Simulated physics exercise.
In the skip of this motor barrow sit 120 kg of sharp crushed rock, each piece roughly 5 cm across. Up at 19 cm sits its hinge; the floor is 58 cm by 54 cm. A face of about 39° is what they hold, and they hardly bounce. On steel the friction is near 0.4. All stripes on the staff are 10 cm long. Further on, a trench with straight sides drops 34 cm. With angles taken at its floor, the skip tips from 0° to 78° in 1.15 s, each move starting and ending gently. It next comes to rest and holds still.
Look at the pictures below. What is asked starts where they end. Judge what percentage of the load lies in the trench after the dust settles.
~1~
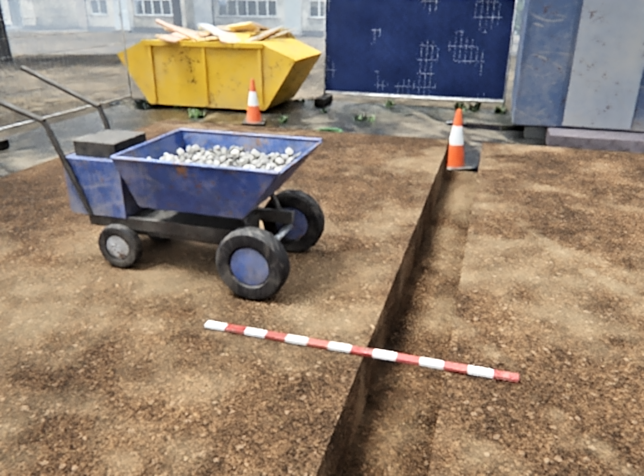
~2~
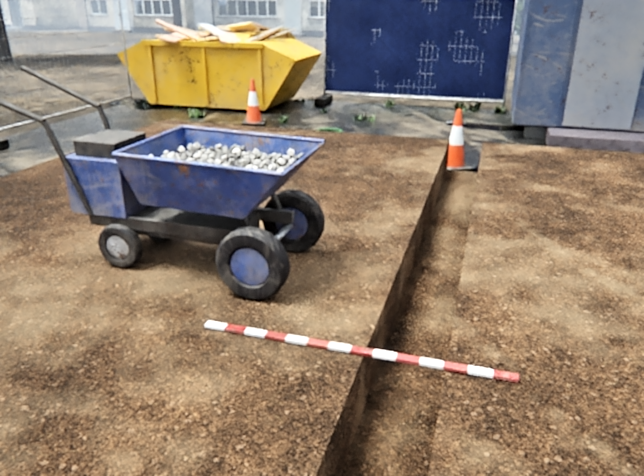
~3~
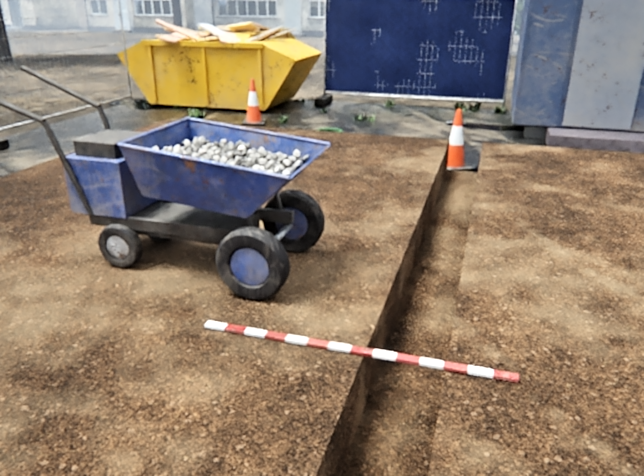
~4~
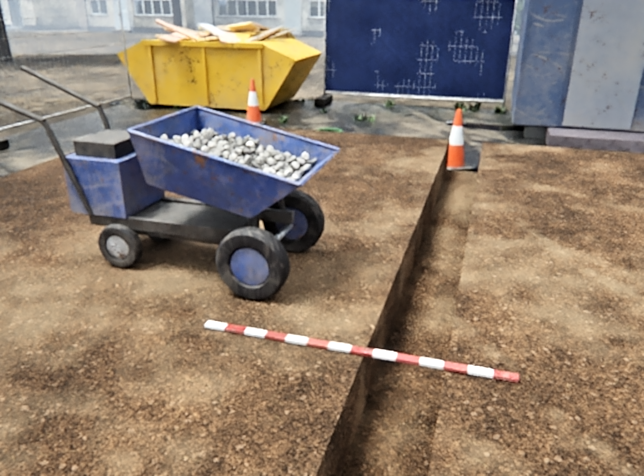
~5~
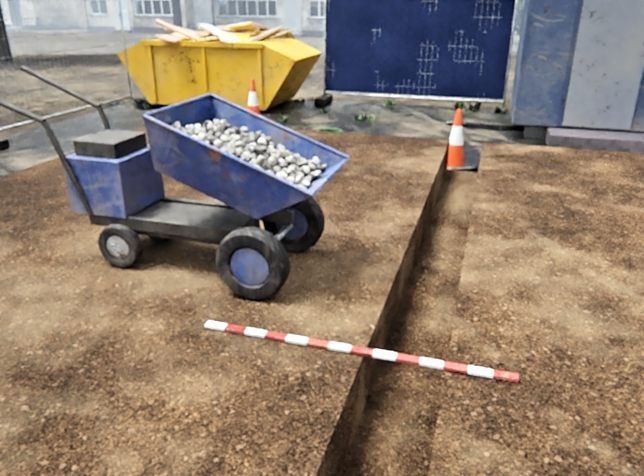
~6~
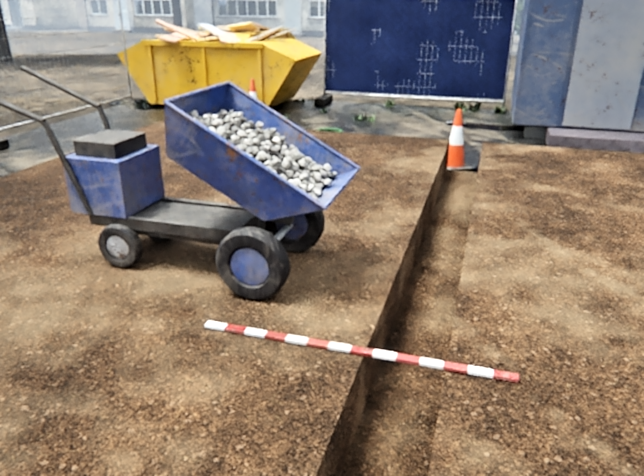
About 84 %.
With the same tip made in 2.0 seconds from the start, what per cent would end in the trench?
It would be near 80 percent.
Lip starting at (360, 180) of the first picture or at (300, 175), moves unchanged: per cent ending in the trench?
I'd expect close to 45 per cent at the first and 100 per cent at the second.
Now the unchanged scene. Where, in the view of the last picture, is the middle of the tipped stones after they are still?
Near (418, 330).
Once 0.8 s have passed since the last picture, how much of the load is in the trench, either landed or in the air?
Roughly 35% by that time.
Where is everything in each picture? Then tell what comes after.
In the first frame, the skip is at 0°, its lip at (279, 173); the top of the load is at (245, 156).
In the second frame, lip at (282, 175), floor tilted 2°, highest stones at (222, 152).
In the third frame, the skip is at 6°, its lip at (289, 178); the top of the load is at (200, 146).
In the fourth frame, lip at (300, 185), floor tilted 12°, highest stones at (199, 137).
In the fifth frame, lip at (313, 195), floor tilted 20°, highest stones at (211, 127).
In the sixth frame, lip at (325, 208), floor tilted 29°, highest stones at (220, 117).
Then, 0.4 s after the last picture the floor is at 66°, 100 % in the skip; the foremost stones are at (360, 240).
Then, 0.8 s after the last picture the floor is at 78°, 56 % in the skip, 10 % short of the trench, 34 % in the trench; the foremost stones are at (447, 348).
Then, 1.1 s after the last picture the floor is at 78°, 16 % in the skip, 13 % short of the trench, 71 % in the trench; the foremost stones are at (456, 341).
Then, 3.1 s after the last picture the floor is at 78°, 2 % in the skip, 14 % short of the trench, 84 % in the trench; the foremost stones are at (458, 336).
